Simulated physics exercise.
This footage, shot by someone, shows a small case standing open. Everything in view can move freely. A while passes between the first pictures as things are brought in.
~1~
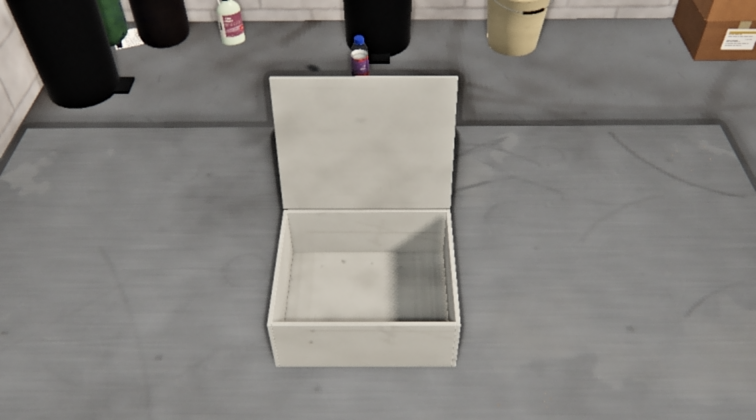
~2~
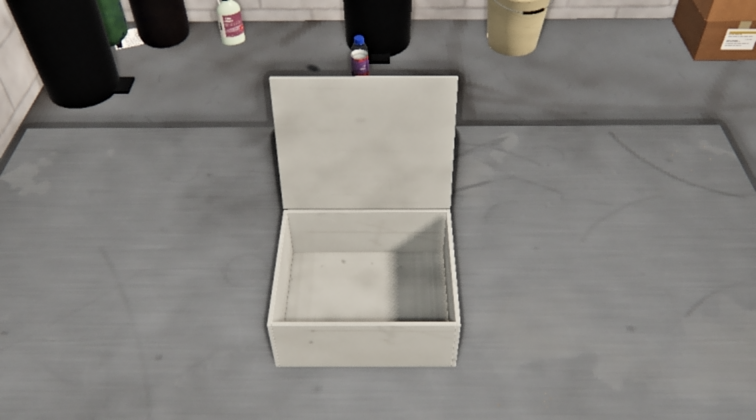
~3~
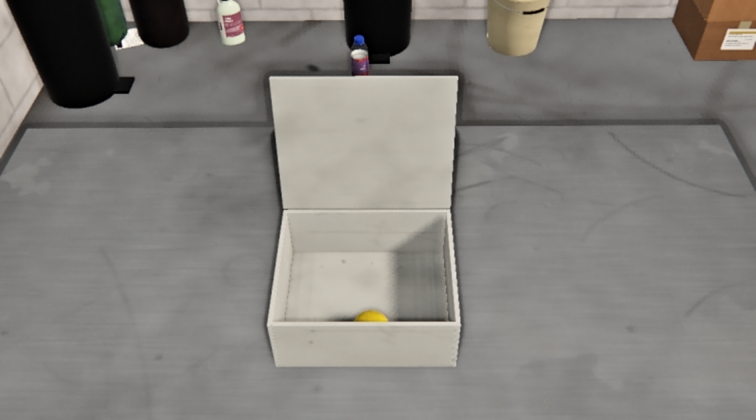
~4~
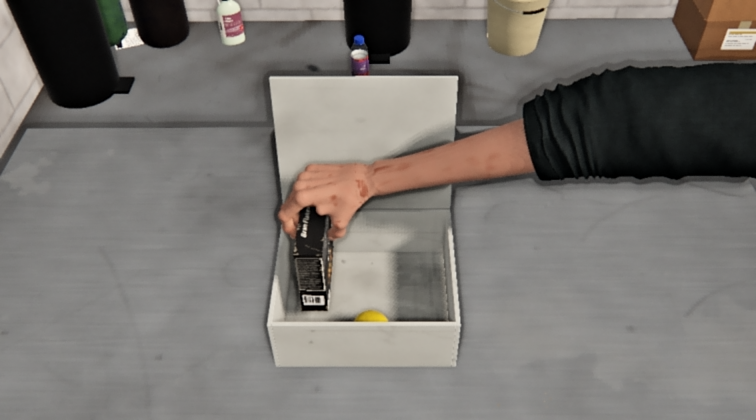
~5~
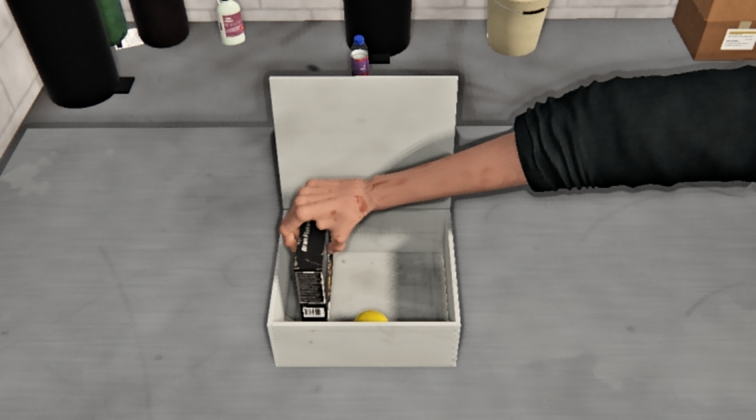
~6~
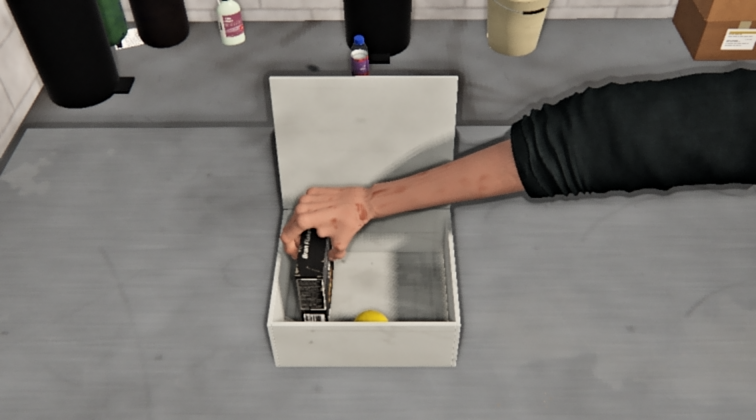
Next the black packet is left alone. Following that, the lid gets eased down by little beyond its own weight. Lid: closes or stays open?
Stays open.
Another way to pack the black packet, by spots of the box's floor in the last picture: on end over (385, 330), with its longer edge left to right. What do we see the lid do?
Well, in that case it fits down fine.
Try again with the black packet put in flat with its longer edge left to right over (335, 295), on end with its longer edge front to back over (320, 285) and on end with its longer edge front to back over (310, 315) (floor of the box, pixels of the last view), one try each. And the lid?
First try: The lid comes all the way down; second try: It remains open; third try: It remains open.
Then, 1.10 s past the last view, lid starting down.
Then, 1.60 s past the last view, lid 60° above the rim.
Then, 2.40 s past the last view, lid 42° above the rim.
Finally, lid 40° above the rim; both still in place. Final places as the last picture's camera would see them, black packet near (316, 273).
